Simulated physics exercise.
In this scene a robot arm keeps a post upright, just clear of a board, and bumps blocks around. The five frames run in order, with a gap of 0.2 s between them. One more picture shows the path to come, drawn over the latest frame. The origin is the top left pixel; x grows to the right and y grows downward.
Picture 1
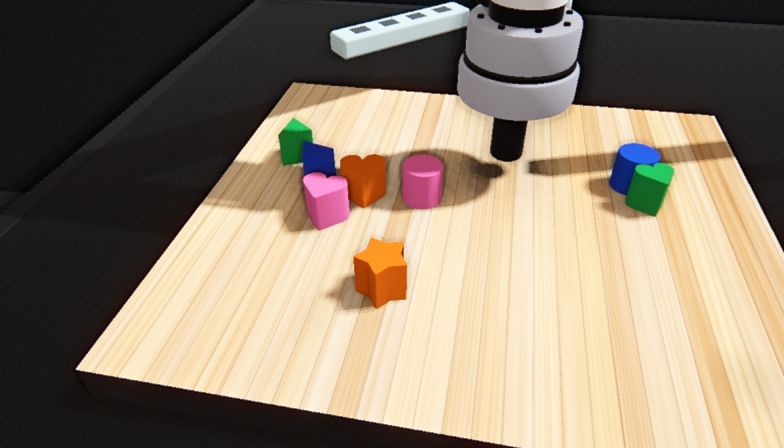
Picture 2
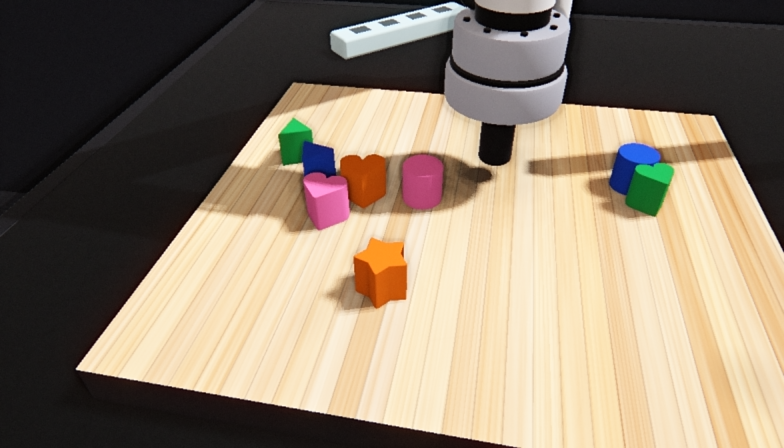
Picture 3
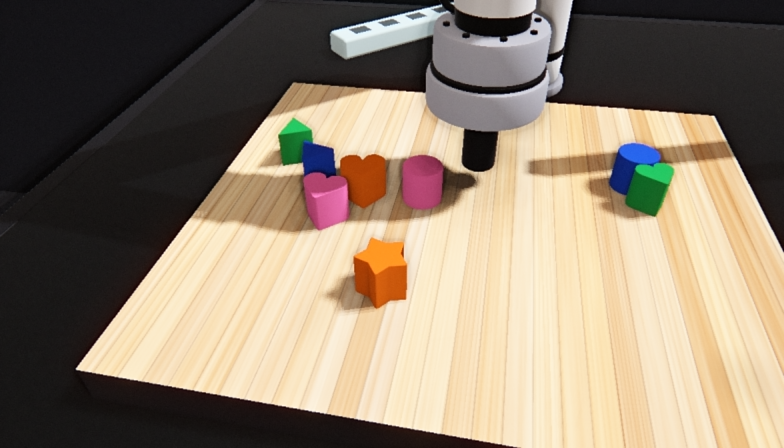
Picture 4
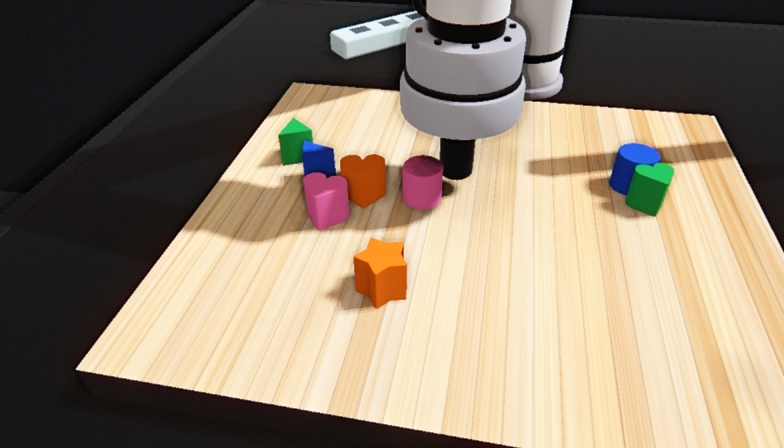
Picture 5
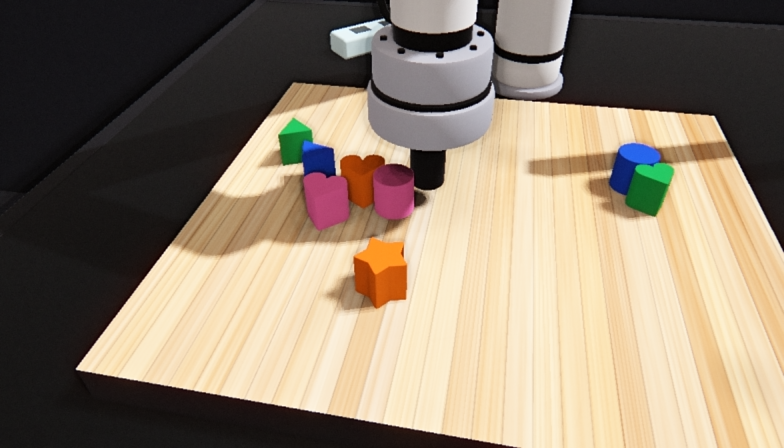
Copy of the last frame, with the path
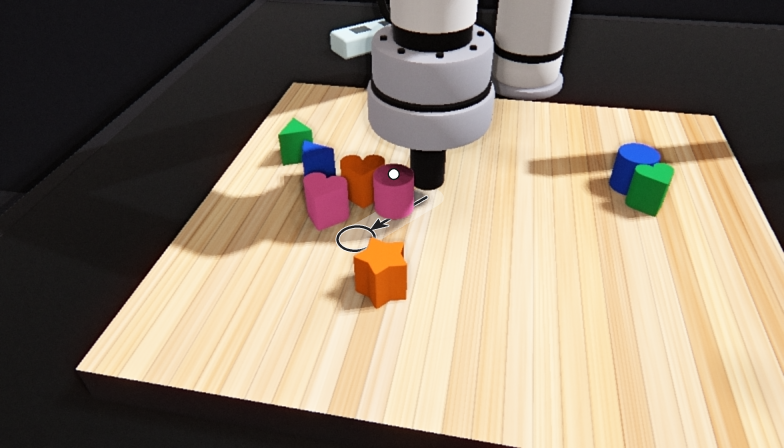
The clip opens on a robot arm with a dark post held just clear of a wooden board scattered with coloured blocks. The arm moves left toward the pink round block, then pushes it a short way left, close against the orange heart, while the other blocks stay put.
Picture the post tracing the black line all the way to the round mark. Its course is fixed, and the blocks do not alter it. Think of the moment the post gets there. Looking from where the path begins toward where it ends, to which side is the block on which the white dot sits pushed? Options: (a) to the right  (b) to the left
a: To the right.
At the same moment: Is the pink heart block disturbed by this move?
Shifted.
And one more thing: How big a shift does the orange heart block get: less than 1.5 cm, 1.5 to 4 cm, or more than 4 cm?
Once the path is done, the orange heart block lies within 1.5 cm of its present place.
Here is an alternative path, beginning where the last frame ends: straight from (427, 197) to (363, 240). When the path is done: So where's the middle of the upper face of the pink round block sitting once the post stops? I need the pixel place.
The pink round block ends near (321, 201).
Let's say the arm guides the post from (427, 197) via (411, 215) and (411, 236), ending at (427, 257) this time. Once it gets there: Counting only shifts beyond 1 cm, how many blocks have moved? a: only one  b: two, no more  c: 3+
The answer is a.
Drawn move, straight from (427, 197) to (356, 238); the dot is on the pink round block.
On the path given first. Halfway along, post at (392, 202); pink heart block at (312, 184); pink round block at (353, 192).
At the end, post at (355, 223); pink heart block at (289, 184), turned 50° clockwise; orange heart block still; pink round block at (312, 206).
